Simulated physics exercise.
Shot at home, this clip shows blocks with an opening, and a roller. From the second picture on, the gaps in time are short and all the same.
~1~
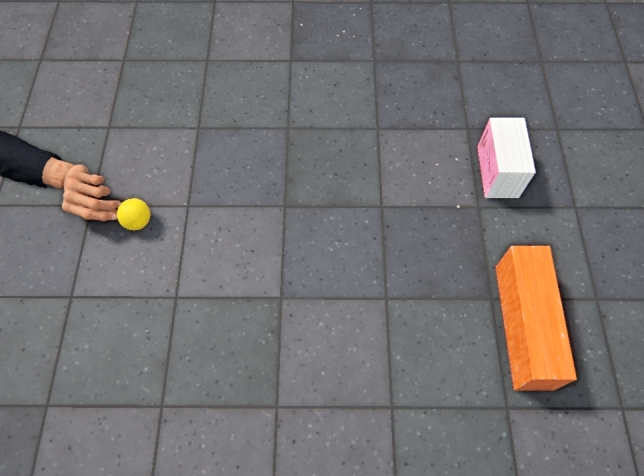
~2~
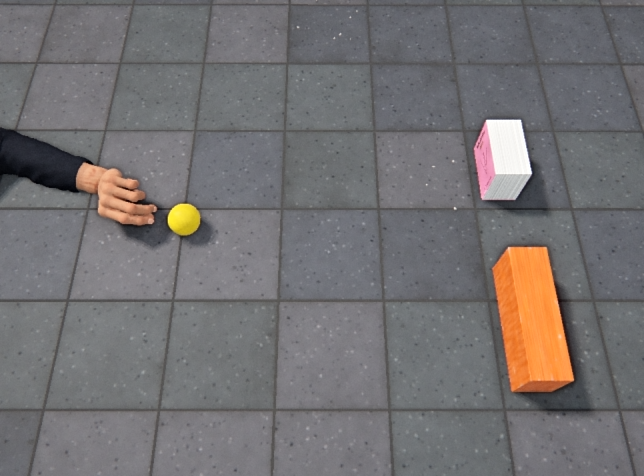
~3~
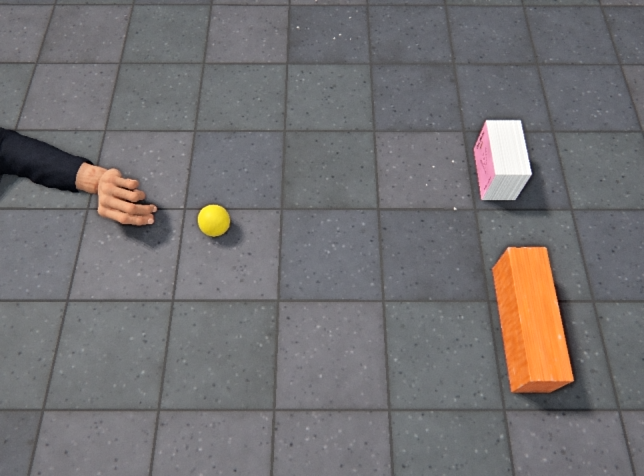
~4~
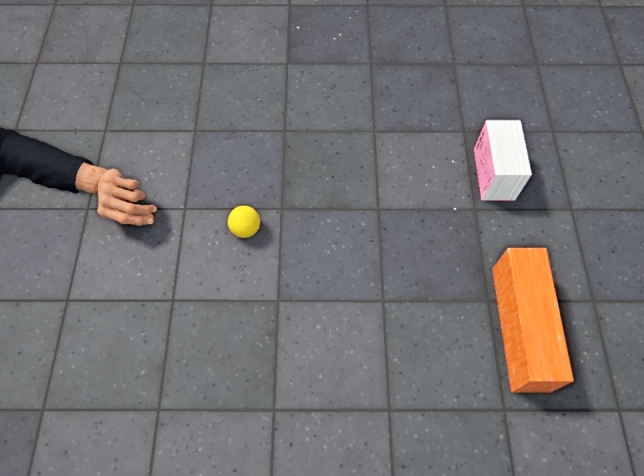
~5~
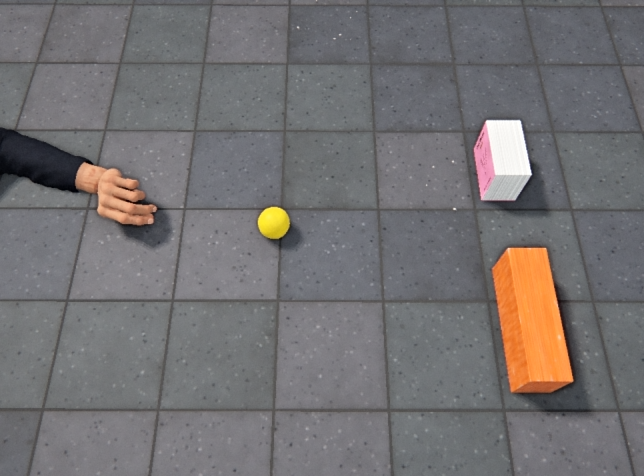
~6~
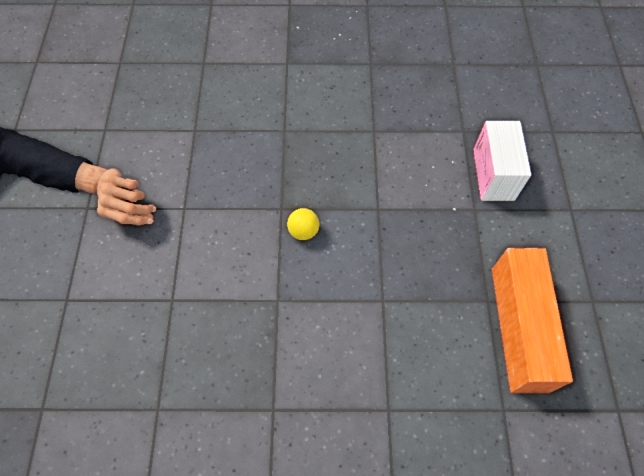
Yellow lemon rolling rightward across gray tiles after leaving a hand at left, with a pink book and orange block standing at right.
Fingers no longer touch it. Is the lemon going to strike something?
It is let by.
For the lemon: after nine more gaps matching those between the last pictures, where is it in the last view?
I'd expect it close to (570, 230) in the last view.
Then, 0.48 s on from there, lemon heading on.
In the end, the lemon gets between the blocks.
